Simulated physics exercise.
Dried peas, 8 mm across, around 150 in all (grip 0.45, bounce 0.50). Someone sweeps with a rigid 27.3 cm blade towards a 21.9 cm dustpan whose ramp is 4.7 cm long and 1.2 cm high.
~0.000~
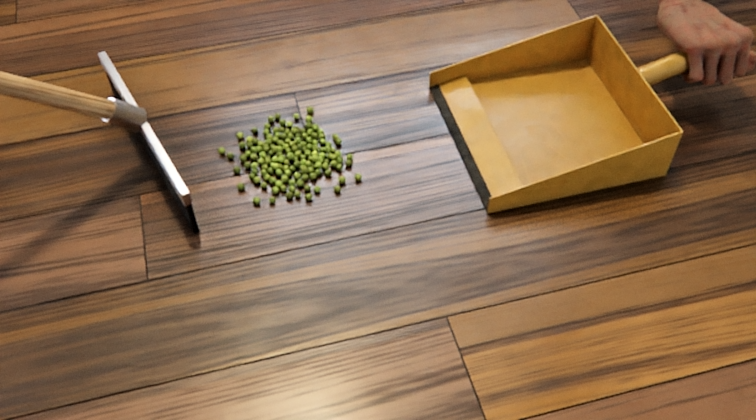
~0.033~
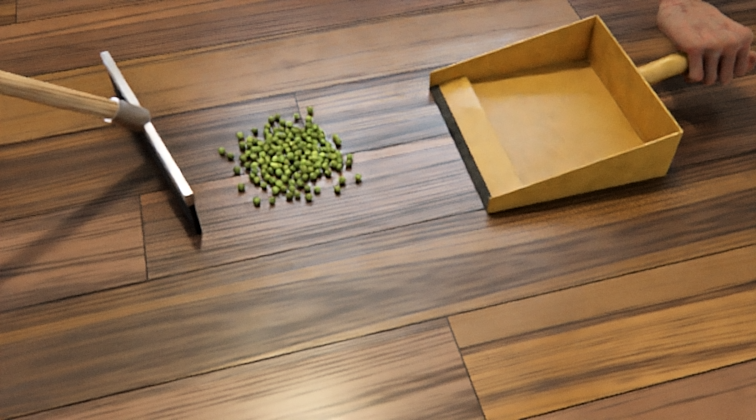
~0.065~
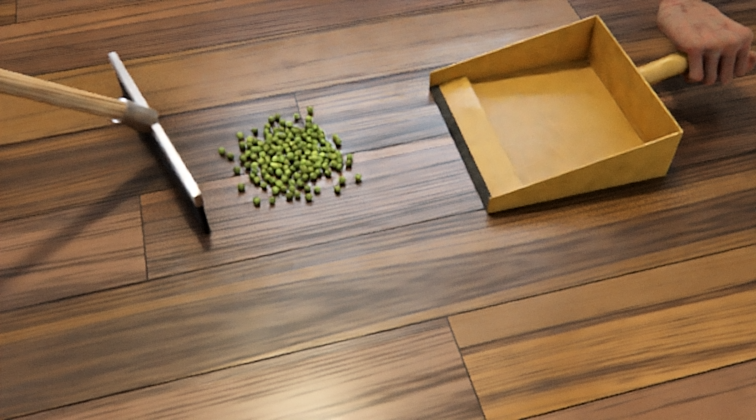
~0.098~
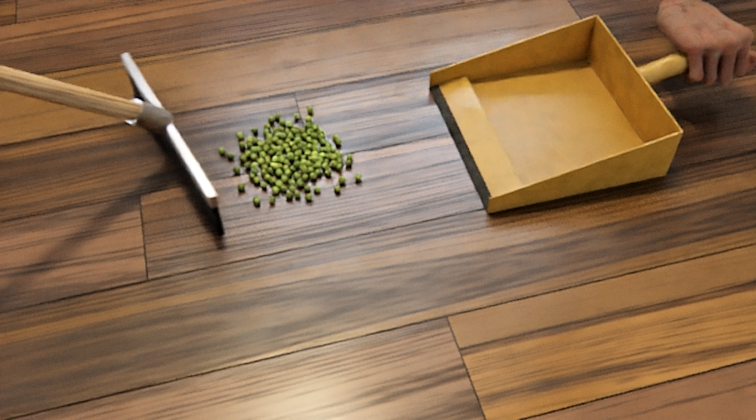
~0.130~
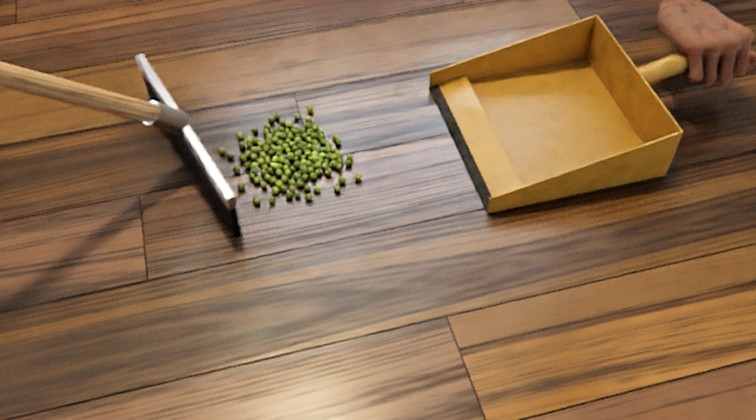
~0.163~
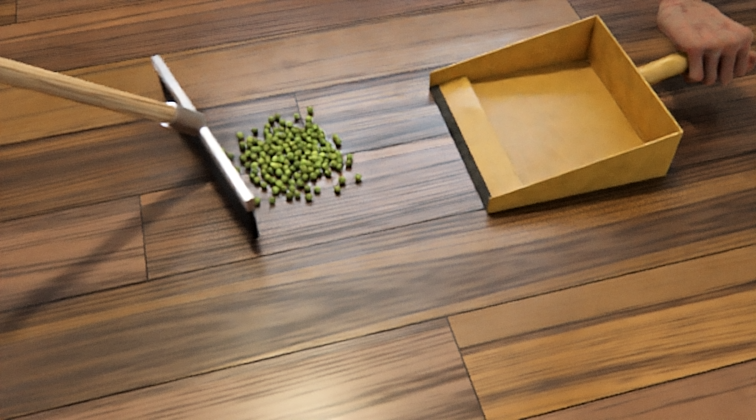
A wooden-handled metal blade sliding rightward across a wood floor to a pile of green peas, a hand holding a yellow dustpan still.
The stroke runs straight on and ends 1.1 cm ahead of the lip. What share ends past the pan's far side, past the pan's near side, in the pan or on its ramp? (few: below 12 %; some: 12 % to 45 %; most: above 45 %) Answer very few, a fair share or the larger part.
Far side a fair share, near side very few, pan very few.
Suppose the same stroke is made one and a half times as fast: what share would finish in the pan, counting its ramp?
In that case some 15 per cent.
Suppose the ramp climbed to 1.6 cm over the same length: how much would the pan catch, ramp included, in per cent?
In that case some 5 per cent.
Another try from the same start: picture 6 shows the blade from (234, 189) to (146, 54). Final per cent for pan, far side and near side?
Pan 15, far 25, near 0.
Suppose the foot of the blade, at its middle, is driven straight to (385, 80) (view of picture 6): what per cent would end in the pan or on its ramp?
About 20 per cent.
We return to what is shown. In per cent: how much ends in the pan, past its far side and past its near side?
Far side 20; near side 0; pan 5.
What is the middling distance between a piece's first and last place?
Some 18 cm.
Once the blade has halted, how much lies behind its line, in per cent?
Some 0 per cent.
After 0.38 s, middle of the blade 17 cm from the lip; 0 % over the lip, far side 5 %, near side 0 %.
After 0.53 s, middle of the blade 9 cm from the lip; 0 % over the lip, far side 15 %, near side 0 %.
Then, at 0.80 s, middle of the blade 5 cm from the lip; 10 % over the lip, far side 20 %, near side 0 %.
At rest (1.3 s), far side 20 %, near side 0 %, pan 5 %, in front of the lip or behind the blade 75 %.
